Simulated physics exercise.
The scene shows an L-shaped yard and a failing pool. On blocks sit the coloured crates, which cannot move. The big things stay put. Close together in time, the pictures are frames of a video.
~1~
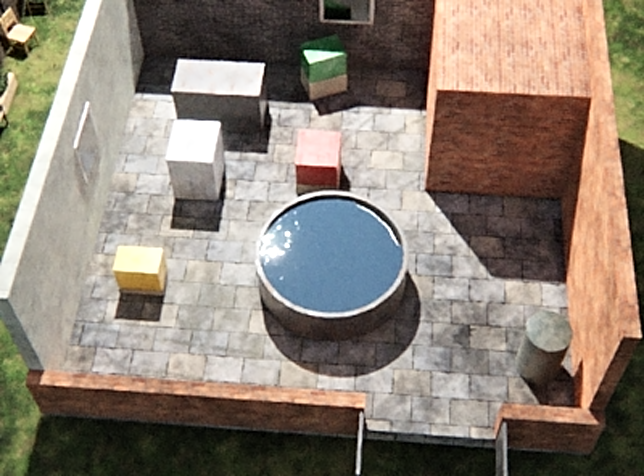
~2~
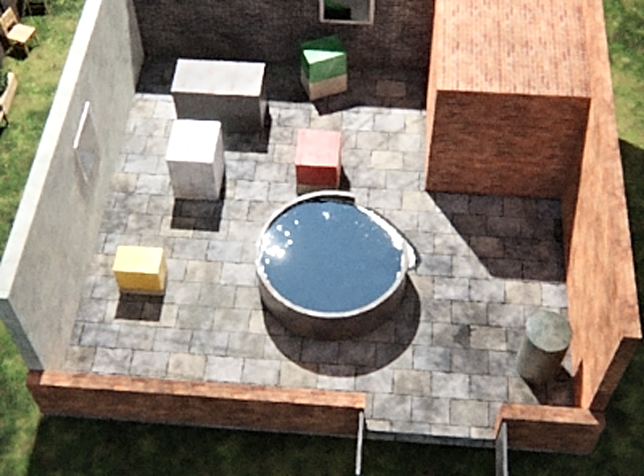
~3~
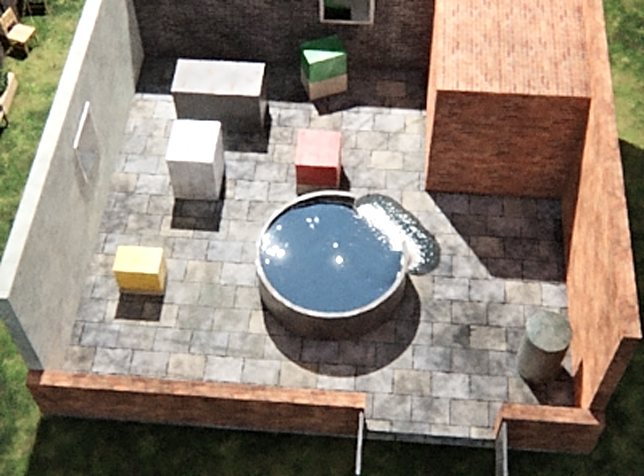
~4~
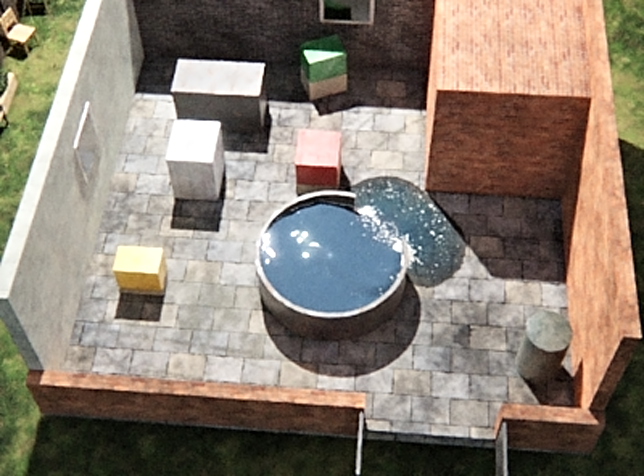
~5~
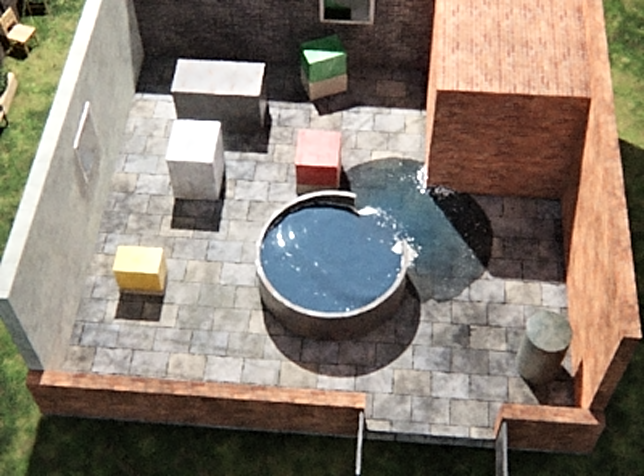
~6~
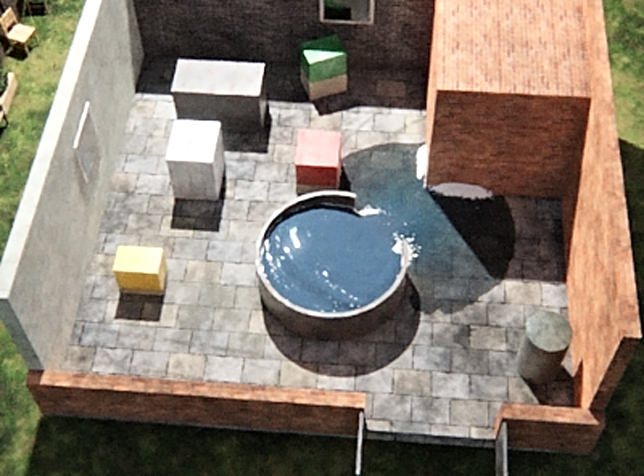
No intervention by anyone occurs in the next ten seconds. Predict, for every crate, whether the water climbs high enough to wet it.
At the end, yellow crate: Spared. Red crate: Spared. Green crate: Spared.
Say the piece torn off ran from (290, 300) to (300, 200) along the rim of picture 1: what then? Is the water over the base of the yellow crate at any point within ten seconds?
In that case, yellow crate is flooded.
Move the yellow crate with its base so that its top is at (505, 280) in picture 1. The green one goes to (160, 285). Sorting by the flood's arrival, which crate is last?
One in green.
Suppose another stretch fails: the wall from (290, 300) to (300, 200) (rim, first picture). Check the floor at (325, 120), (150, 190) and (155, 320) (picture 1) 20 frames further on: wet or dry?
In sequence: Inundated, inundated, inundated.
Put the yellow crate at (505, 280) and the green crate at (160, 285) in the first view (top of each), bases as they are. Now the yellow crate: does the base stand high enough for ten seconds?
In short: Yellow crate takes water.
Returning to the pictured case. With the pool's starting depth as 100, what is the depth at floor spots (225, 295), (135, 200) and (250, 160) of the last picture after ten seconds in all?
Roughly 8, 2 and 4 per cent, in turn.
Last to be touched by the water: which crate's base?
That's the yellow-painted one.
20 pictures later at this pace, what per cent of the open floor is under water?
It comes out near 40 percent.
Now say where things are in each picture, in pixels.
In the first picture, still water in the round tank at (332, 254).
In the second picture, water pours out on the round tank's far side and has run to (414, 263).
In the third picture, water pours out on the round tank's far side and has run to (432, 264).
In the fourth picture, water pours out on the round tank's far side and has run to (460, 240).
In the fifth picture, the front is at (425, 165), out from the gap on the round tank's far side.
In the sixth picture, water pours out on the round tank's far side and has run to (425, 145).
A moment on, water covers 20 % of the floor; the yellow crate not reached, the red crate water round its plinth, the green crate not reached.
Next, water covers 25 % of the floor; the yellow crate not reached, the red crate water round its plinth, the green crate water round its plinth.
Then, water covers 40 % of the floor; the yellow crate not reached, the red crate water round its plinth, the green crate water round its plinth.
Later, water covers 65 % of the floor; the yellow crate not reached, the red crate water round its plinth, the green crate water round its plinth.
In the end, water covers 95 % of the floor; the yellow crate stayed above the water, the red crate stayed above the water, the green crate stayed above the water.
